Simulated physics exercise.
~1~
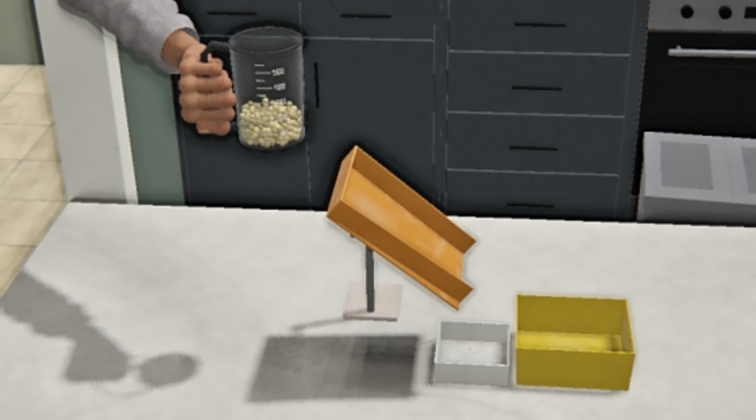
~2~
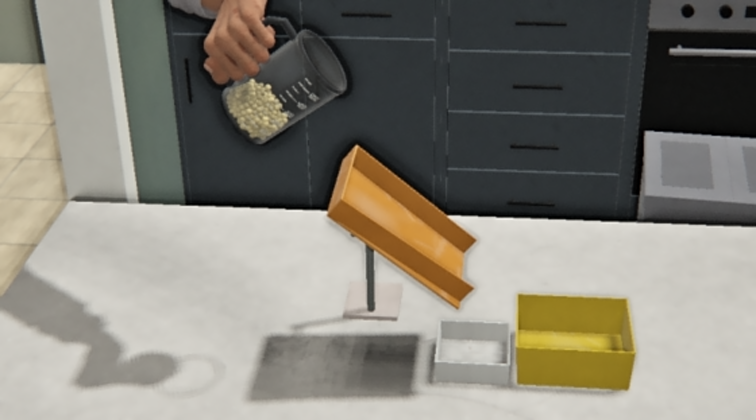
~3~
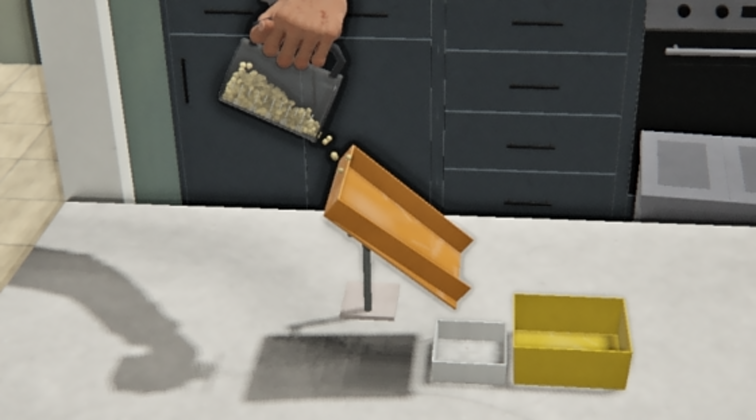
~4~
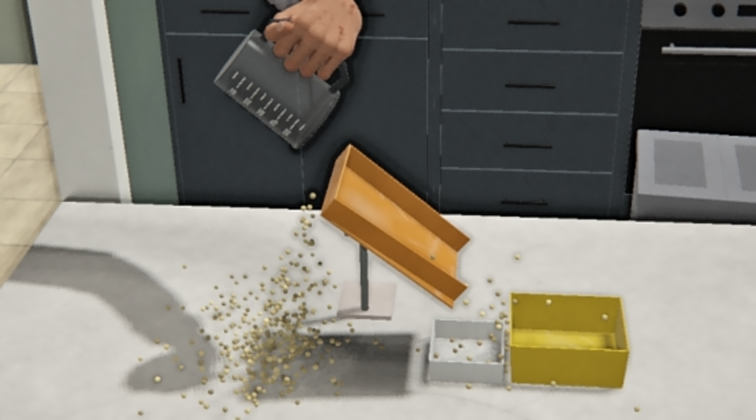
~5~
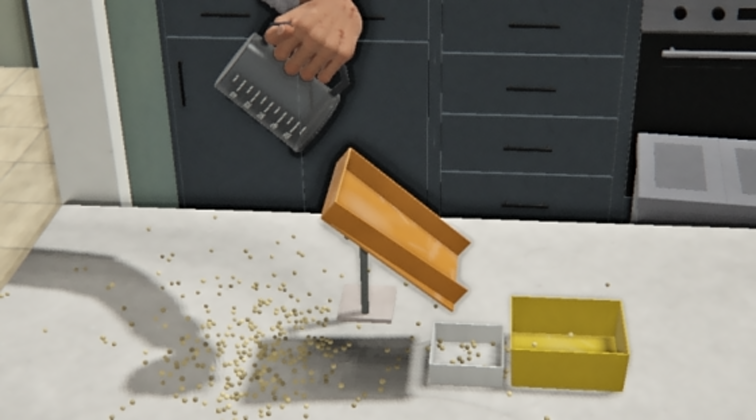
In this clip, a hand tilts a clear jug of pale beans above an orange slope until it empties; most of the beans spill past the slope's upper end and scatter across the table to the left, while only a few land in the white and yellow tins.
